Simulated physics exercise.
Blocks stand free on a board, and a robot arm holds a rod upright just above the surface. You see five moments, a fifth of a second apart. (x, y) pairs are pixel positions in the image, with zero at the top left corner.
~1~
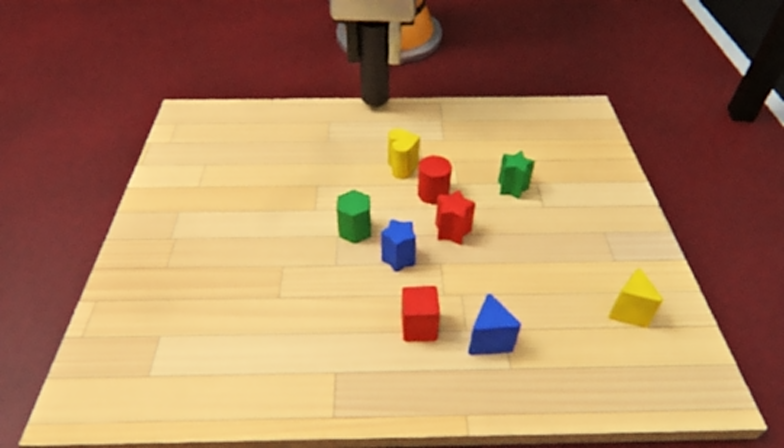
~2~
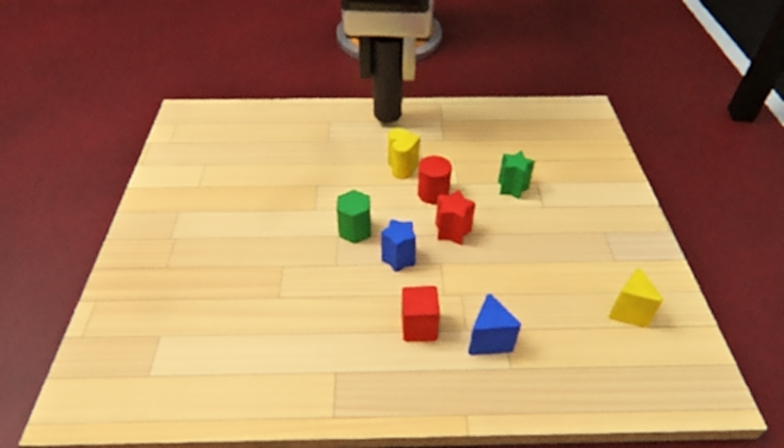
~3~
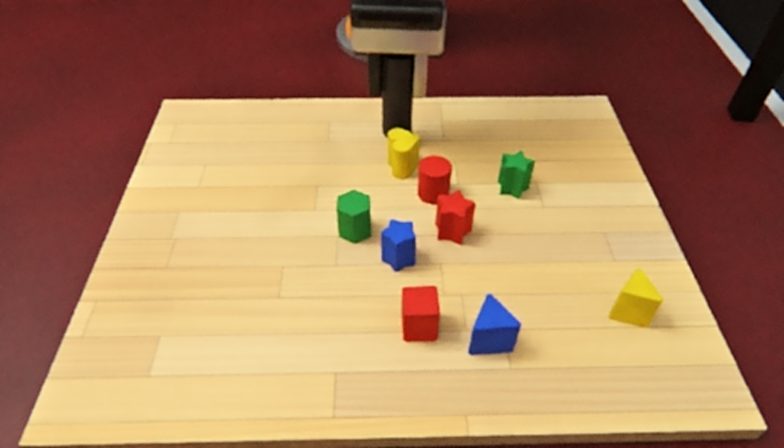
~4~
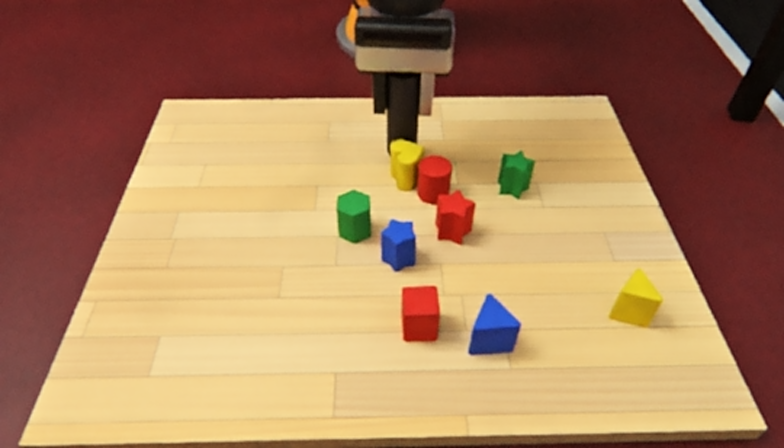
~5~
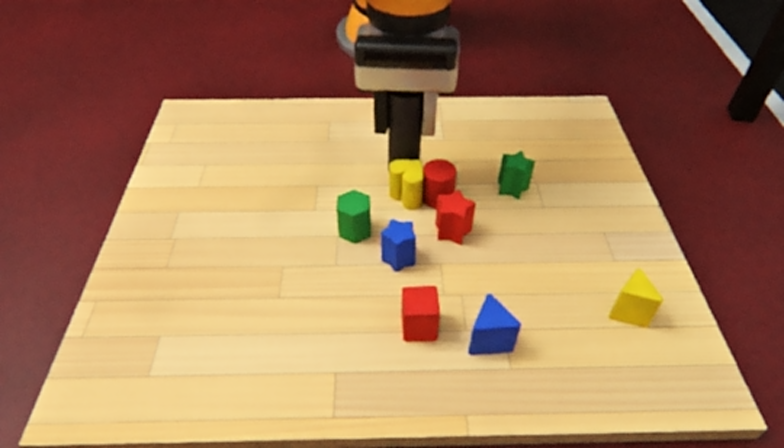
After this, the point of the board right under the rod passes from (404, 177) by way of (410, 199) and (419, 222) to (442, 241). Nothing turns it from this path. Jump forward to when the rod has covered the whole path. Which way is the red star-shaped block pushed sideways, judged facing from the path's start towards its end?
It moves off to the left.
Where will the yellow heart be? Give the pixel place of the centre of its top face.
The centre of its top will be at (433, 238).
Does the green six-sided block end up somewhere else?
I expect not.
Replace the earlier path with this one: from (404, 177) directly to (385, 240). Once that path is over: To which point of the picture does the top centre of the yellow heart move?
My best guess is (419, 216).
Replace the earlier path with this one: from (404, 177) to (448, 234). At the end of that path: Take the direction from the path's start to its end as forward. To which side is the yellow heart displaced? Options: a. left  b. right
I'll go with b - right.
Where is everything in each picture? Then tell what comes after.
The first picture shows lower end of the rod (375, 98), tops of blocks, green six-sided block (353, 202), blue star-shaped block (400, 230), yellow heart (403, 139), red circular block (436, 165), red star-shaped block (456, 203).
The second picture shows rod (388, 114), blocks as before.
The third picture shows rod (397, 132), blocks as before.
The fourth picture shows rod (402, 150), yellow heart (407, 150).
The fifth picture shows rod (408, 169), green six-sided block (353, 202), blue star-shaped block (400, 230), yellow heart (408, 169), red circular block (440, 169), red star-shaped block (456, 203).
What follows on the original path. One third of the way, rod (410, 192); yellow heart (413, 193); red circular block (445, 173).
Two thirds of the way, rod (420, 215); blue star-shaped block (398, 234), turned 25° clockwise; yellow heart (422, 218); red circular block (448, 175).
At the end, rod (443, 234); green six-sided block not moved; blue star-shaped block (398, 236), turned 35° clockwise; yellow heart (433, 238), turned 40° clockwise; red circular block (448, 175); red star-shaped block (484, 213), turned 40° anticlockwise.
